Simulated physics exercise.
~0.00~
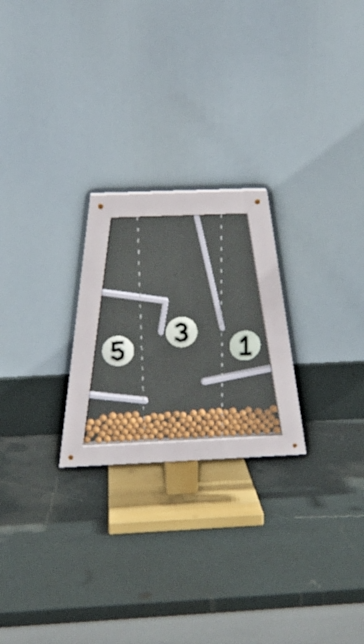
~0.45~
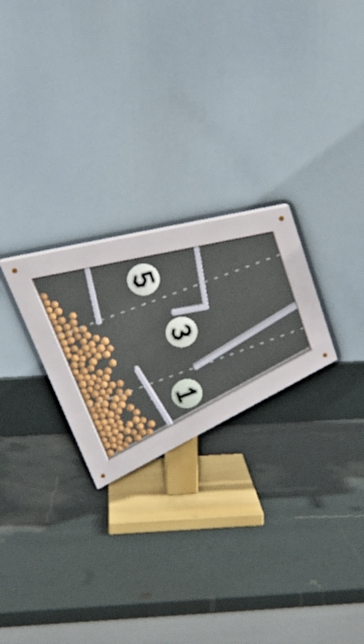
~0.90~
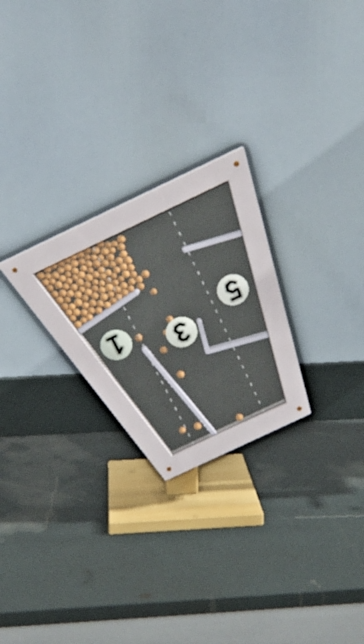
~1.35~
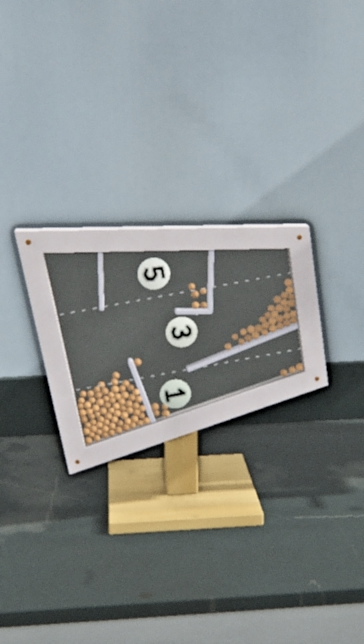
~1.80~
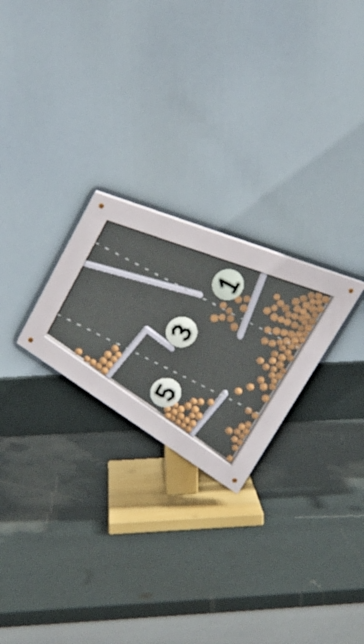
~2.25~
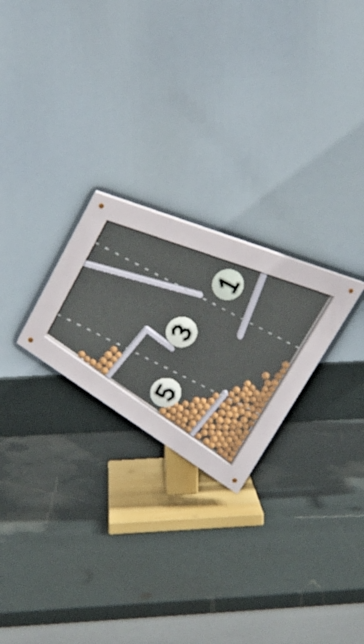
A tapered, clear-fronted case of wooden beads turned clockwise until nearly upside down, then swung back past upright to tilt the other way, its beads tumbling around the ledges and settling mostly along the strip marked five, heaped toward the lower right.
